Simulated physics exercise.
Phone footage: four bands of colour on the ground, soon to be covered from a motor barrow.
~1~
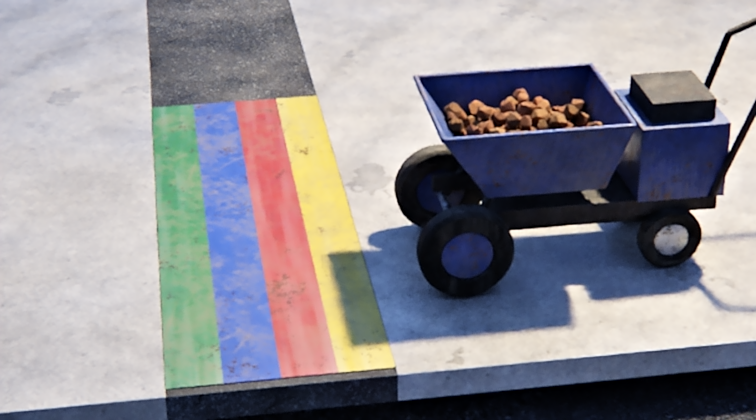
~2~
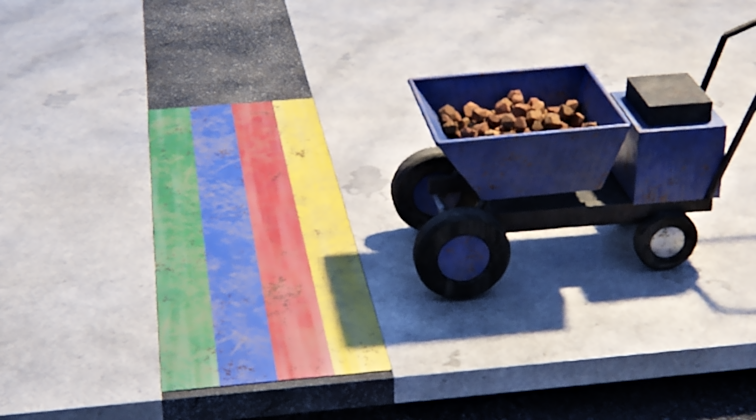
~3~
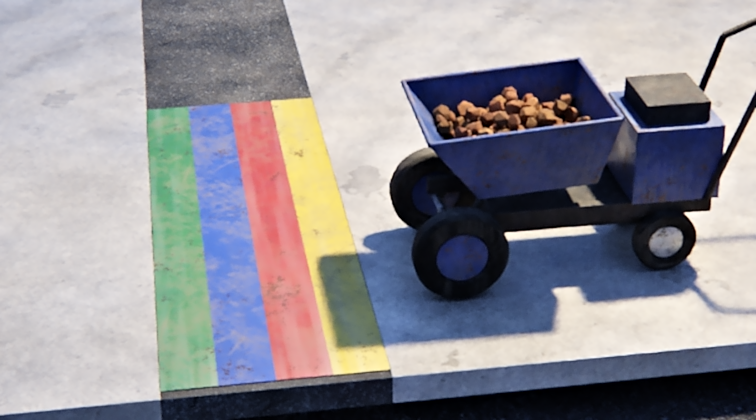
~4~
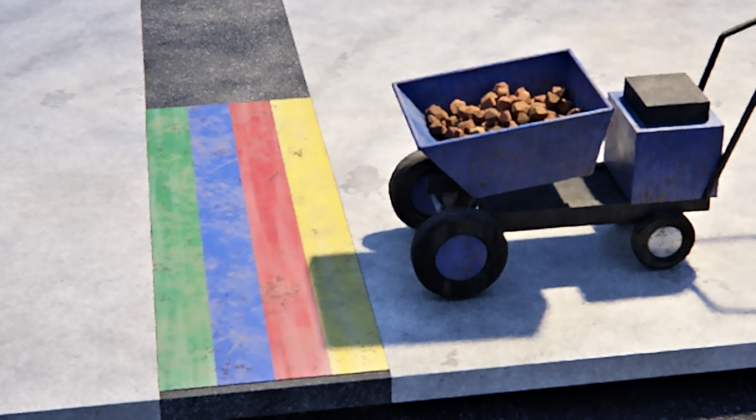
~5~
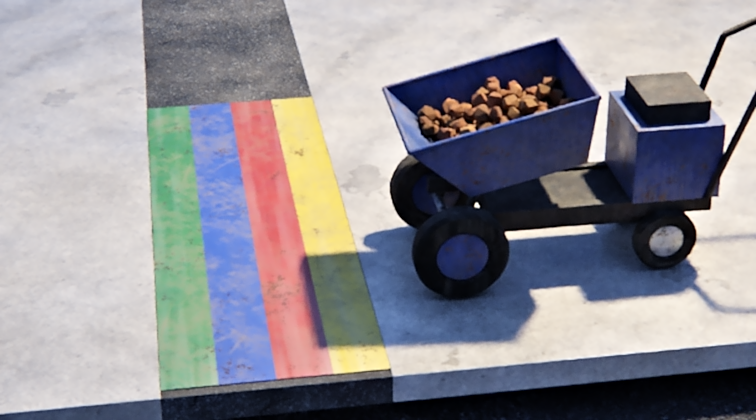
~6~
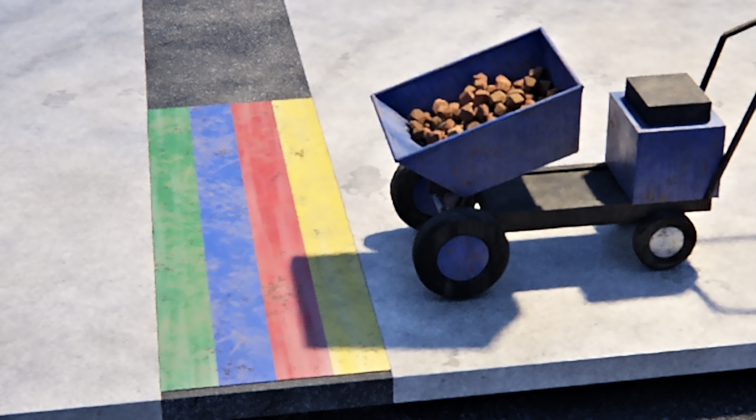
On pale paving beside green, blue, red and yellow bands, a small blue motor barrow stands with a skip of brown clods; the skip, level at first, tilts steadily toward the left, its shadow reaching farther across the bands.
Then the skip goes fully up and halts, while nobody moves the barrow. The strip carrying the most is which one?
That would be the red strip.
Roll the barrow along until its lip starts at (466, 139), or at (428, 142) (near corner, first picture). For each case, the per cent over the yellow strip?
Position 1 near 40 %, position 2 near 10 %.
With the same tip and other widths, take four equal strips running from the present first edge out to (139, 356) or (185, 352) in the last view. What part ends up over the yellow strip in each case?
I'd say about 20 % for the first and about 10 % for the second.
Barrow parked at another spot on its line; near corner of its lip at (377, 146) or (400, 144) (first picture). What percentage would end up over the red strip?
Close to 0 in a hundred, and close to 20 in a hundred.
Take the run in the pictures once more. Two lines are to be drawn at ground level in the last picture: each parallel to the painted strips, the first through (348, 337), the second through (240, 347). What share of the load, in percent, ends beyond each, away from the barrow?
Around 90 per cent for the first, and 20 per cent for the second.
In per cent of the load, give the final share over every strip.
Estimated shares: Yellow strip 15 %, red strip 45 %, blue strip 25 %, green strip 10 %.
Soon after the last picture, skip tipped steeply; all in the skip.
A little later, skip tipped right over; most in the skip; a stray few over the yellow strip; a small part over the red strip; a stray few over the blue strip; a stray few falling.
Later still, skip tipped right over; a small part in the skip; a small part over the yellow strip; about half over the red strip; about a quarter over the blue strip; a small part over the green strip; a stray few off the paint.
At rest, skip tipped right over; a small part in the skip; about a quarter over the yellow strip; about half over the red strip; about a quarter over the blue strip; a small part over the green strip; a stray few off the paint.
